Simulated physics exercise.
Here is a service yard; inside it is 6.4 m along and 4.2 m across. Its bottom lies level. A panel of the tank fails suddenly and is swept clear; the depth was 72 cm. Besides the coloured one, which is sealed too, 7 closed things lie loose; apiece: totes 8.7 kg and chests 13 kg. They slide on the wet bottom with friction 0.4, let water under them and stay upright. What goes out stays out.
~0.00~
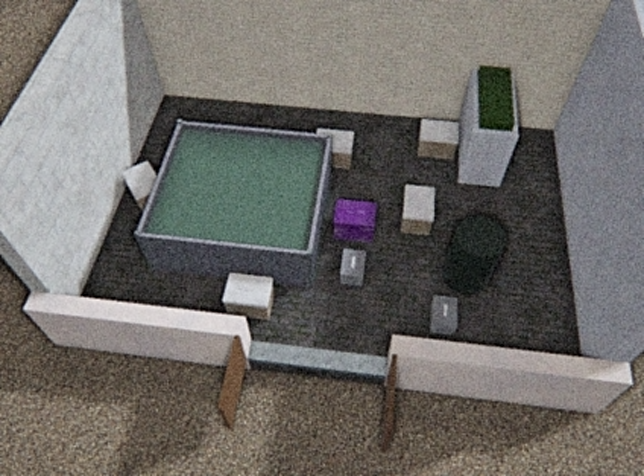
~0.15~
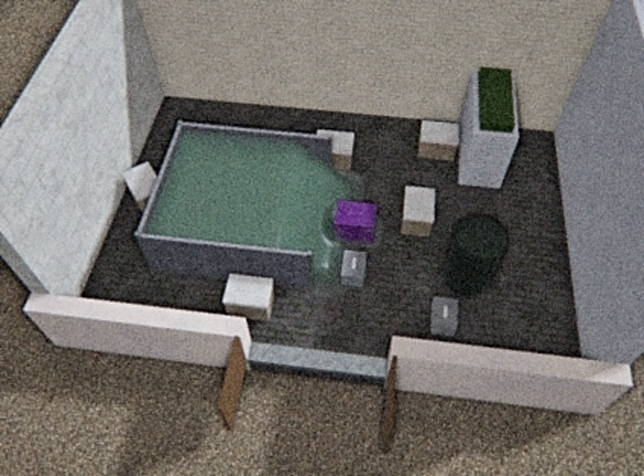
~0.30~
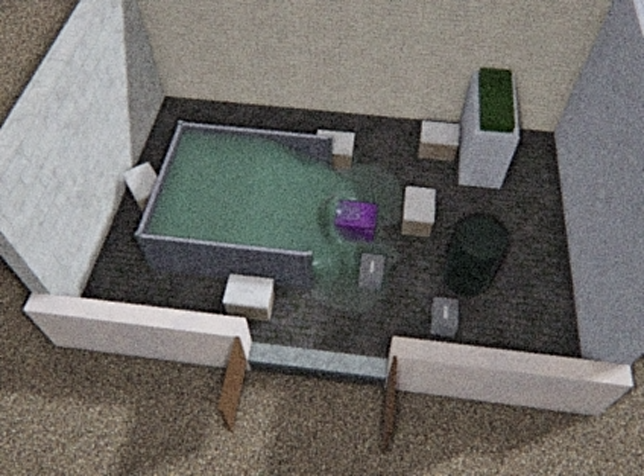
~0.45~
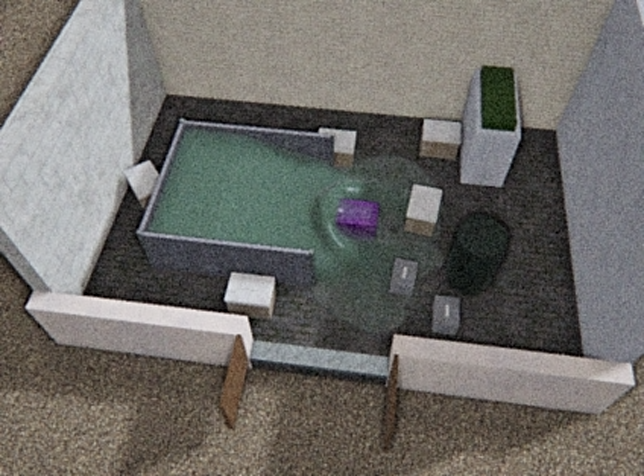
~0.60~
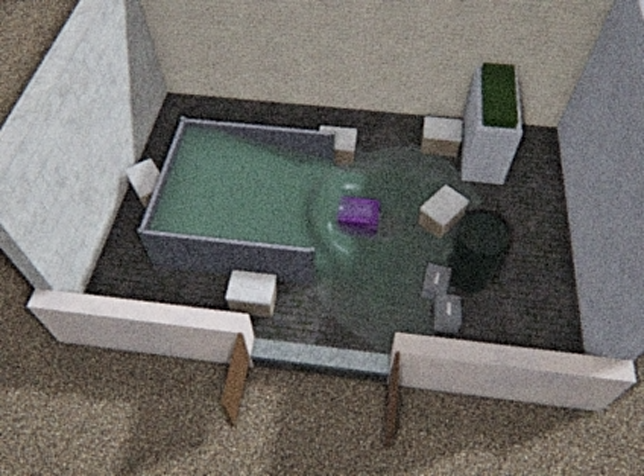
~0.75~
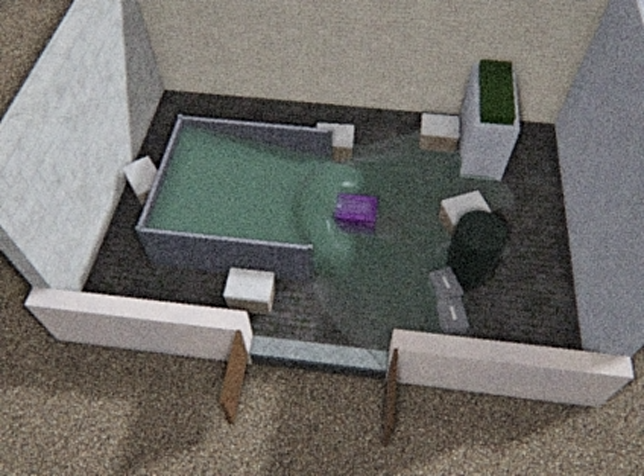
Greenish water spreads rightward from a grey-walled tank on the left once its right side is gone, across the dark floor of a walled yard seen from high above by a camera that barely moves. Around stand a purple box, pale boxes, two small grey ones, a dark rounded object and a tall green-topped block. The nearer grey box slides right to the other, then a pale box turns and shifts right, while the purple one barely moves.
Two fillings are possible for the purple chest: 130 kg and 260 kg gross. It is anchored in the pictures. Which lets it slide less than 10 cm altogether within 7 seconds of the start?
I expect that only the larger load is enough.
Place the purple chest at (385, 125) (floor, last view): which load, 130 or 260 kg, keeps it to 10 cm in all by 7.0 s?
The smaller is enough.
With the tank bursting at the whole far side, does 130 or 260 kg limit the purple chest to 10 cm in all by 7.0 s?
Then the smaller load will do.
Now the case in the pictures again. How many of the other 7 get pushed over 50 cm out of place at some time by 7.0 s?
That makes 6.
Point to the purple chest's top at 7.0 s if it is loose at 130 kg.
Near (398, 212).
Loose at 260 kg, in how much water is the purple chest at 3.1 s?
About 9 cm.
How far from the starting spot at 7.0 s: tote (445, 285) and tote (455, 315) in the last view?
In that order: 250 cm, 20 cm.
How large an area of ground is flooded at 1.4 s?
Roughly 15 m2.
After 1.4 s the purple chest would be 39 cm from its start with 130 kg and 0 cm from its start with 260 kg; 20 cm of water round it then.
After 3.1 s the purple chest would be 57 cm from its start with 130 kg and 0 cm from its start with 260 kg; 9 cm of water round it then.
After 4.9 s the purple chest would be 57 cm from its start with 130 kg and 0 cm from its start with 260 kg; 17 cm of water round it then.
After 7.0 s the purple chest would be 57 cm from its start with 130 kg and 0 cm from its start with 260 kg; 12 cm of water round it then.
